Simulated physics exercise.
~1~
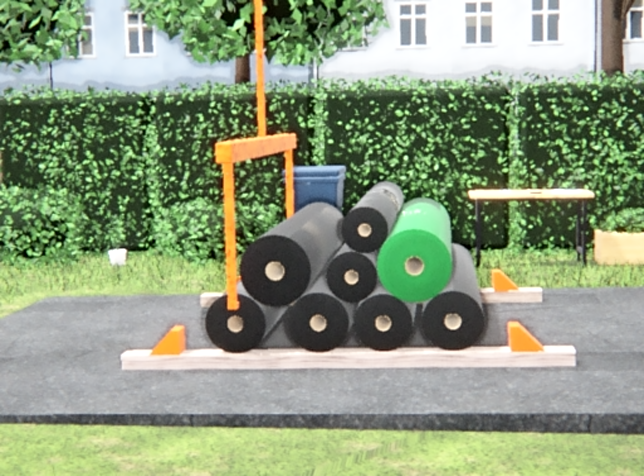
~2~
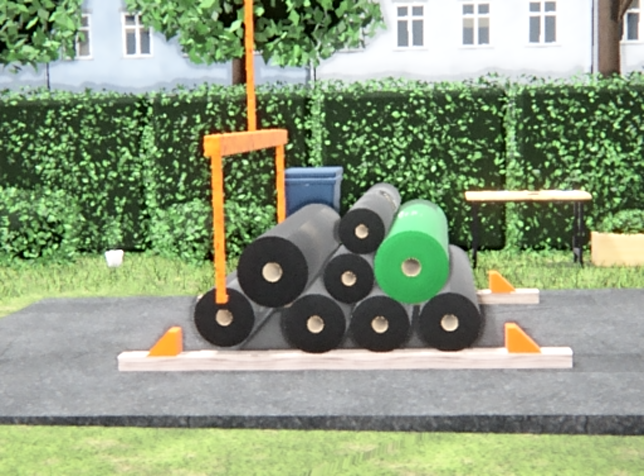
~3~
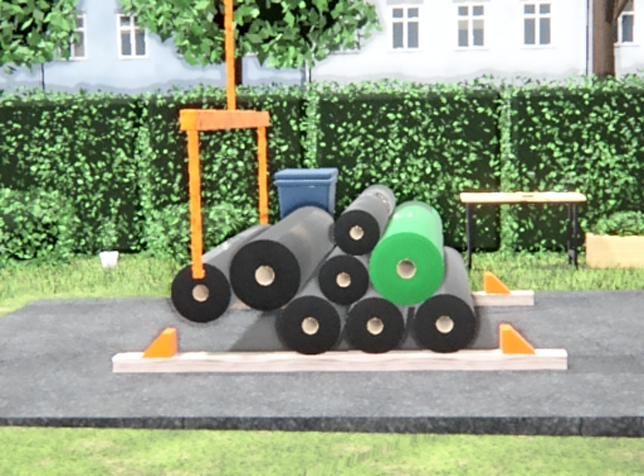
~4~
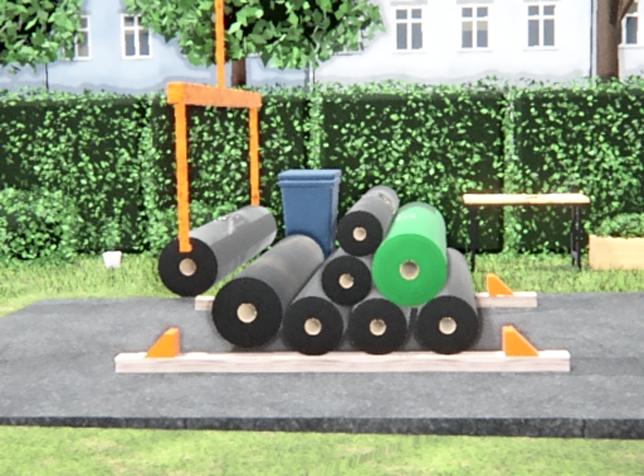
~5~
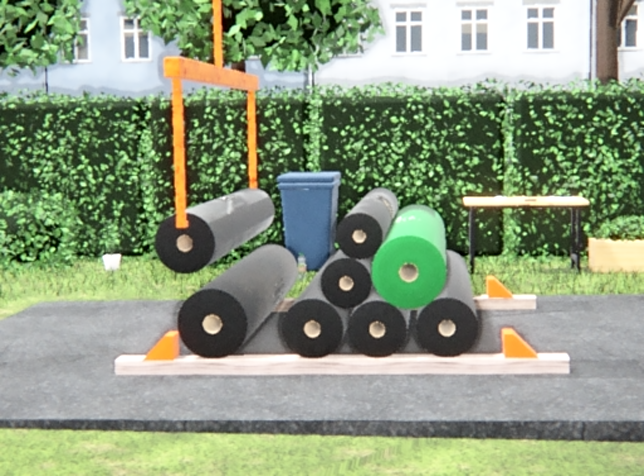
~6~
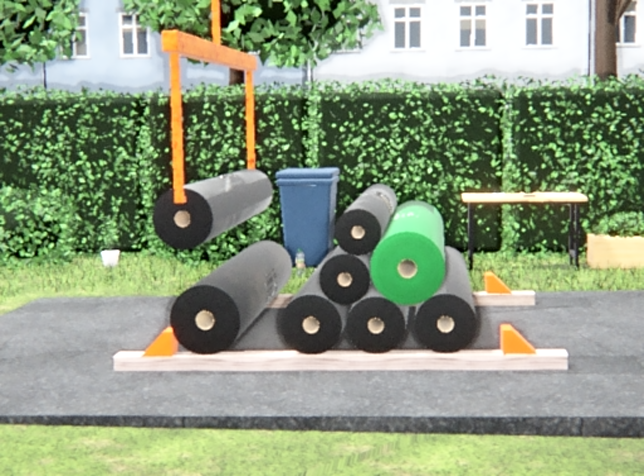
An orange beam lifting the bottom-left roll from a stack, a larger black roll dropping against the wedge, the green one staying put.
